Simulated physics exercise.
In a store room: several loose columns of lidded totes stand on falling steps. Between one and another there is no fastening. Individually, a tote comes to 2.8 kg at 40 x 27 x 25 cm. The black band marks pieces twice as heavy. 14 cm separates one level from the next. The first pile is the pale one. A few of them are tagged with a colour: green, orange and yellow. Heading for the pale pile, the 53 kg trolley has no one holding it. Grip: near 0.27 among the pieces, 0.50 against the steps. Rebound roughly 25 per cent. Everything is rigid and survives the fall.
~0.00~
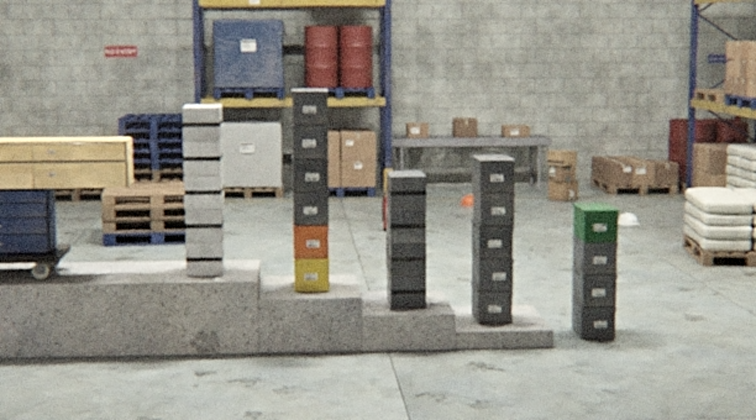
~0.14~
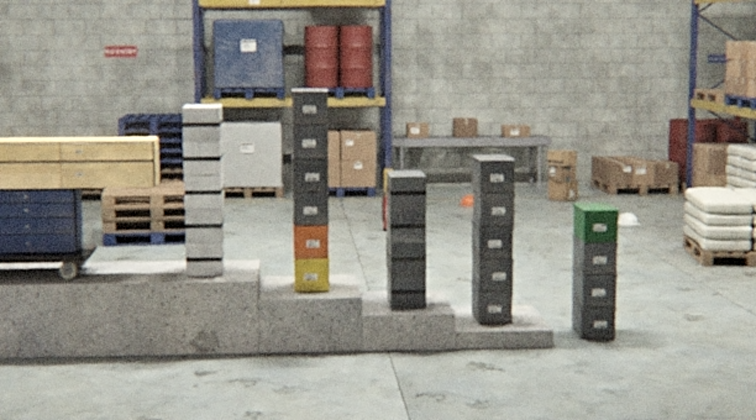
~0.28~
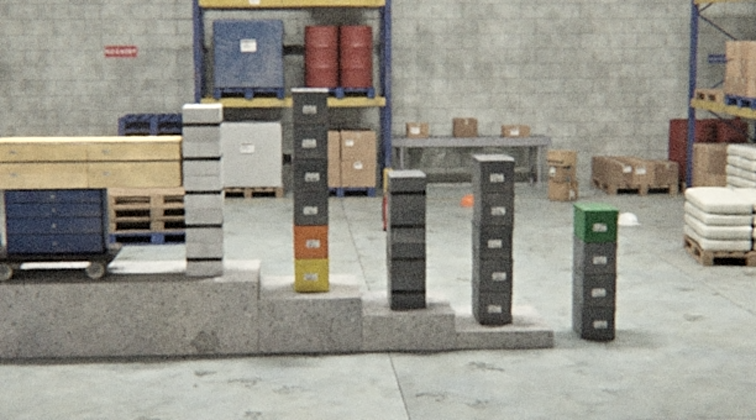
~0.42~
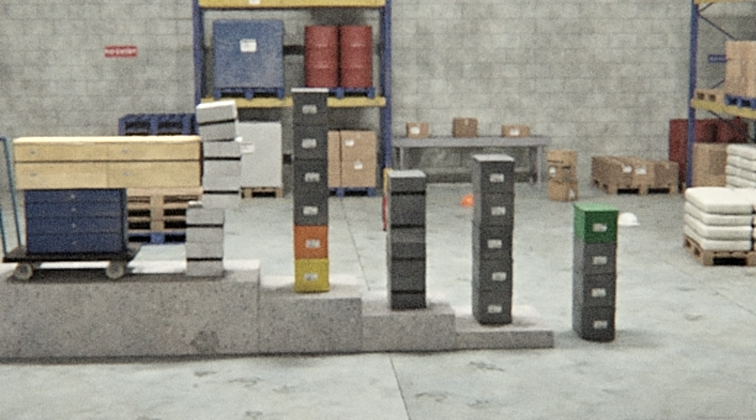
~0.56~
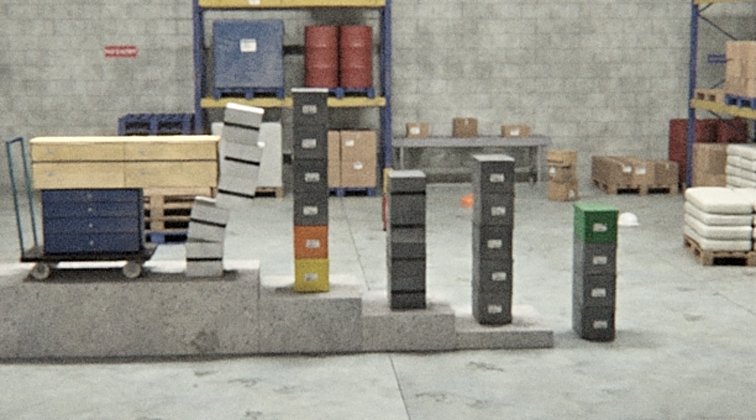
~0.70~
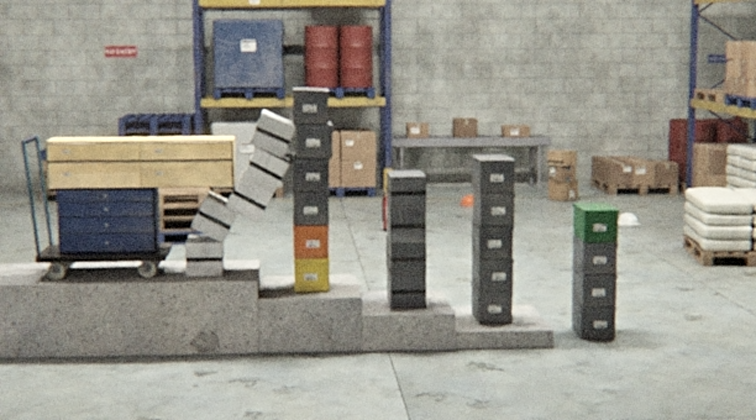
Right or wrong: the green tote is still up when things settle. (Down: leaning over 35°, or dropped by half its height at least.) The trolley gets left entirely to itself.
Wrong, it comes down.
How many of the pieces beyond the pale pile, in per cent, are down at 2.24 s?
By that time it is 75 percent.
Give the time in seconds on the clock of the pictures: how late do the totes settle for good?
I'd say around 4.0 seconds.
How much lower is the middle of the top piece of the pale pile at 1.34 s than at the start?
70 cm.
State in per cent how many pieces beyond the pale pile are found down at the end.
Roughly 90 percent.
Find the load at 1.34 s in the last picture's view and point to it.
It should be near pixel (252, 153).
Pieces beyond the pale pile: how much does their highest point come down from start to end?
Roughly 100 centimetres.
After 1.34 s, 4 of the pale pile down; 5 of the 19 other totes down; green tote unmoved; orange tote 67° from how it stood, 21 cm lower.
After 2.24 s, 4 of the pale pile down; 14 of the 19 other totes down; green tote 25° from how it stood, 13 cm lower; orange tote on its side.
In the end (4.0 s), 4 of the pale pile down; 17 of the 19 other totes down; green tote on its side; orange tote on its side; yellow tote 24 mm from its place. From the last view, middles, orange tote near (381, 279).
